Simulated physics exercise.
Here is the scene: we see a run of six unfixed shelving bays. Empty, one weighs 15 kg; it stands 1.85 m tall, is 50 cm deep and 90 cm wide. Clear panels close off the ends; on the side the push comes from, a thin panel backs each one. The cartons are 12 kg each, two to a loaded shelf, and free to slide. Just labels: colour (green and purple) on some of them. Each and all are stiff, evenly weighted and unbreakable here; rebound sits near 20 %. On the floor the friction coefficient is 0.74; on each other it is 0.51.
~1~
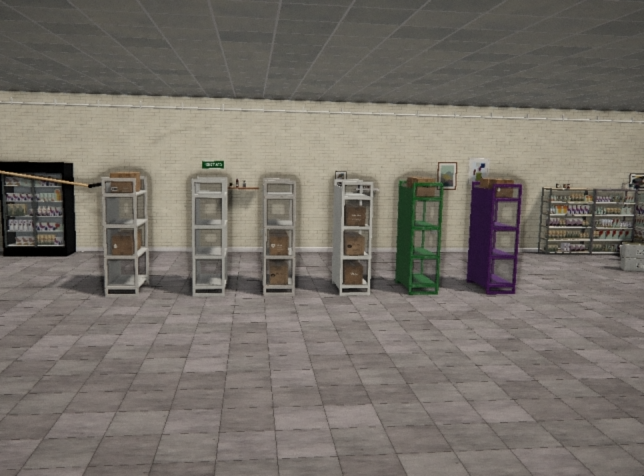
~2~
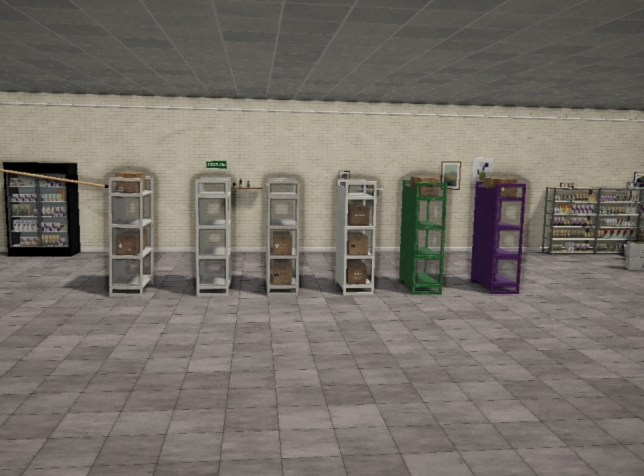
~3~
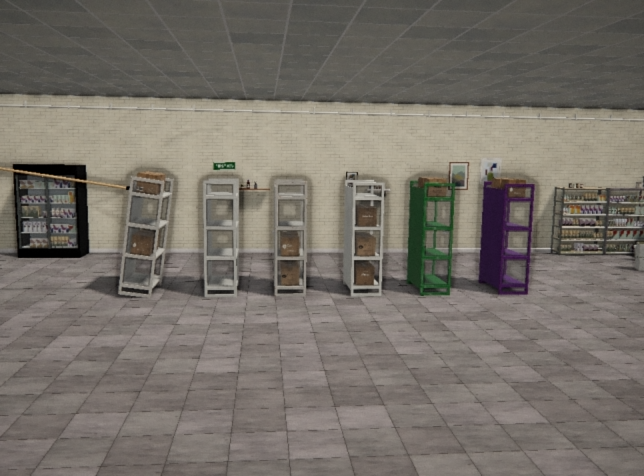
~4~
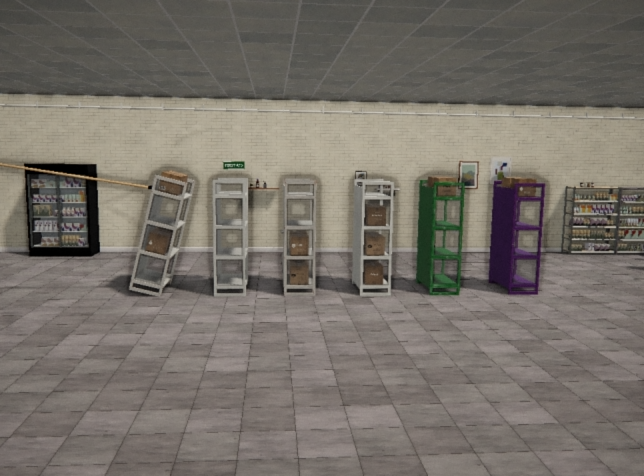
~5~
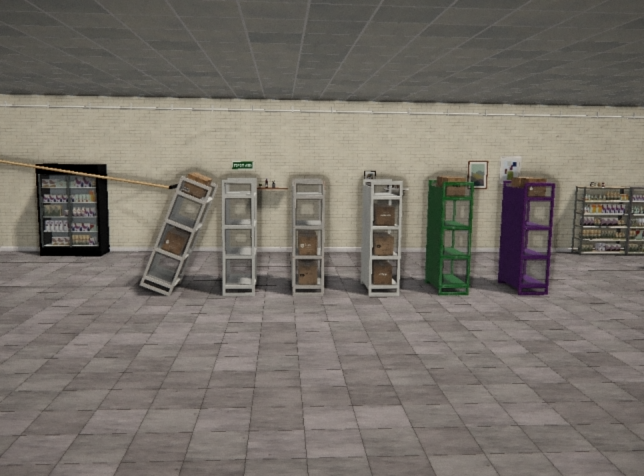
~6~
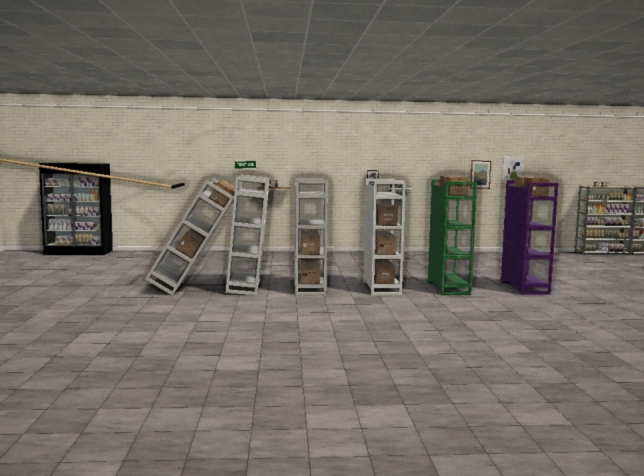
A long pole reaches in from the left and pushes the top of the leftmost of six shelving units, tilting it rightward. The unit leans further until it meets its pale neighbour, which tilts slightly as the pole's end sits clear, while the others, including the green and purple ones, stay upright.
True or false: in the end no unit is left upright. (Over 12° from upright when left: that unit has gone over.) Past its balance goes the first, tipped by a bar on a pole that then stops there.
False.
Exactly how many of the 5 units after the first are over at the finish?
I count 2 of them.
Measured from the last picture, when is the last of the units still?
Around 1.5 s.
Then, 0.18 s later than the last frame, 2 cartons spilt or dropped; 1 of the 5 other units over.
Then, 0.42 s later than the last frame, 4 cartons spilt or dropped; 1 of the 5 other units over.
Then, 0.76 s later than the last frame, 4 cartons spilt or dropped; 2 of the 5 other units over.
Then, 1.28 s later than the last frame, 6 cartons spilt or dropped; 2 of the 5 other units over.
When it is over, 8 cartons spilt or dropped; 2 of the 5 other units over; purple unit unmoved; green unit unmoved. Three left standing. In pixels of the last frame, middles, purple unit near (528, 236), green unit near (451, 235).
